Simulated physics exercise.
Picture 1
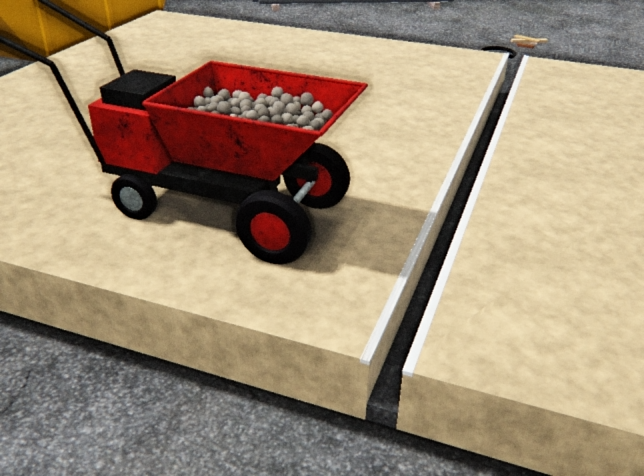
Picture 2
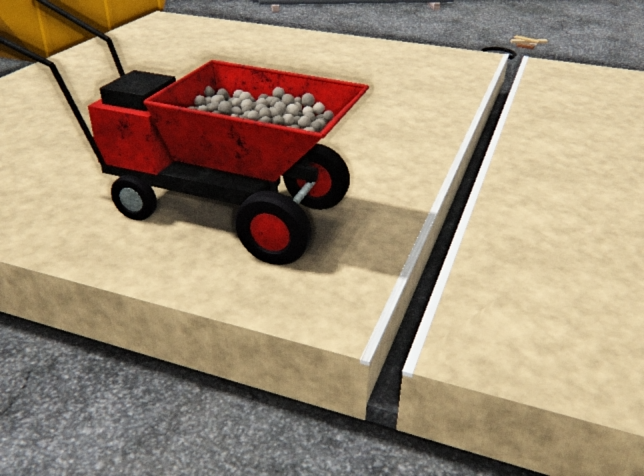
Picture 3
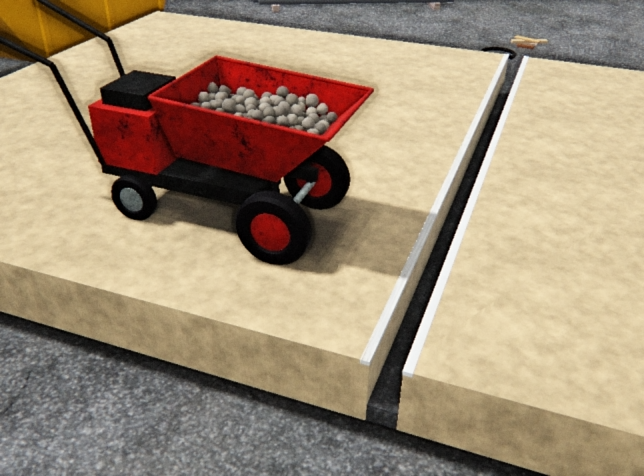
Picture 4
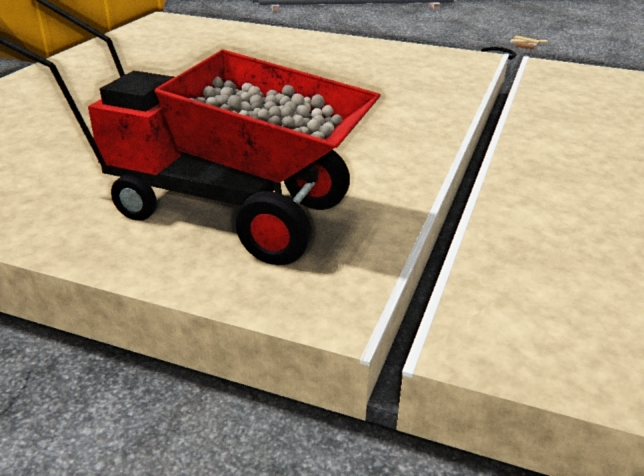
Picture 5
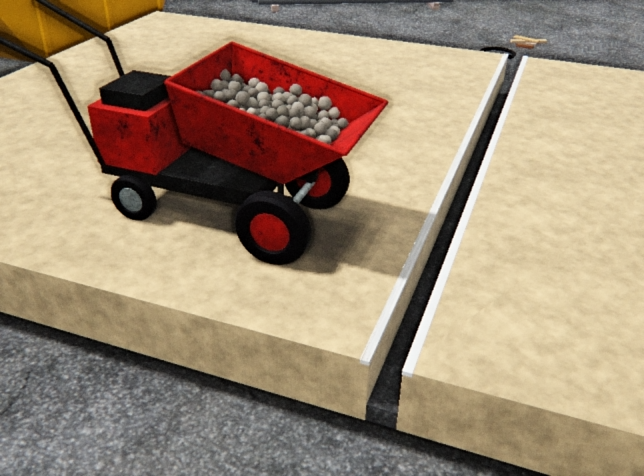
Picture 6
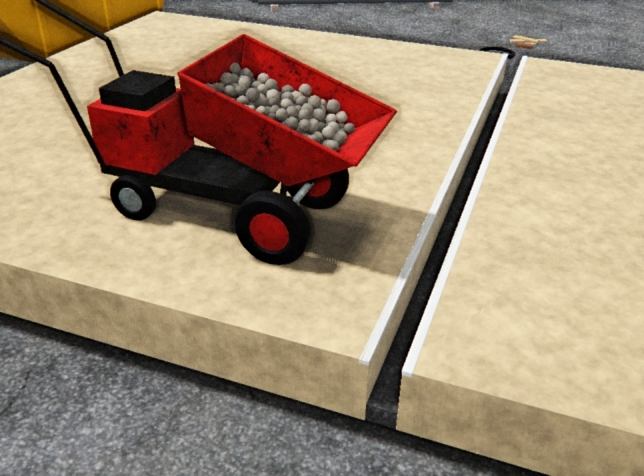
On a pale, sandy-coloured slab split by a narrow dark trench, a red powered barrow stands still to the left of the gap, its skip level and loaded with grey pebbles. The skip's rear end then rises steadily from the chassis, tilting its front lip down toward the right while the wheels stay put.
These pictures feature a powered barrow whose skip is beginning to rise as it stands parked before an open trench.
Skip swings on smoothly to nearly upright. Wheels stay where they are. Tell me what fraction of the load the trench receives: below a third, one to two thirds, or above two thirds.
Amount in the trench: Middle, from a third up to two thirds.
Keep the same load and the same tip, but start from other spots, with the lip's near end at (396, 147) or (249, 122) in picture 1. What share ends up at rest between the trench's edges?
Near 0 % and 30 %.
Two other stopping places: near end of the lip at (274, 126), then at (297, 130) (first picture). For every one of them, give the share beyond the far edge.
10 % then 10 %.
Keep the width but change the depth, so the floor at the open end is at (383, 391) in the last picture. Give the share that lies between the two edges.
About 40 %.
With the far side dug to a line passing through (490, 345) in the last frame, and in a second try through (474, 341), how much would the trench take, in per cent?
In order, some 100 and some 100 percent.
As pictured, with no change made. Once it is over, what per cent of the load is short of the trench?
Close to 5 in a hundred.
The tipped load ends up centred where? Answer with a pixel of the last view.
About (434, 274).
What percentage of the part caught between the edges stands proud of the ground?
Around 15 in a hundred.
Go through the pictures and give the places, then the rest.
The first frame shows lip of the skip near (321, 134), level; top of the load near (246, 111), river pebbles; first edge of the trench near (384, 318); far edge near (424, 328), the trench under half as wide as the skip, and about as deep as wide.
The second frame shows lip of the skip near (323, 136), level; top of the load near (247, 111).
The third frame shows lip of the skip near (328, 140), tipped barely; top of the load near (251, 109).
The fourth frame shows lip of the skip near (336, 146), tipped a little; top of the load near (245, 109).
The fifth frame shows lip of the skip near (345, 154), tipped a little; top of the load near (238, 98).
The sixth frame shows lip of the skip near (355, 165), tipped clearly; top of the load near (235, 90); first edge of the trench near (384, 319); far edge near (423, 329).
Shortly afterwards, skip tipped steeply; the whole lot in the skip.
Next, skip tipped right over; the bulk in the skip; only a few short of the trench; a little in or heaped over the trench; only a few beyond it; only a few falling.
Some moments later, skip tipped right over; near a quarter in the skip; a little short of the trench; near half in or heaped over the trench; near a quarter beyond it.
In the end, skip tipped right over; near a quarter in the skip; a little short of the trench; near half in or heaped over the trench; near a quarter beyond it.
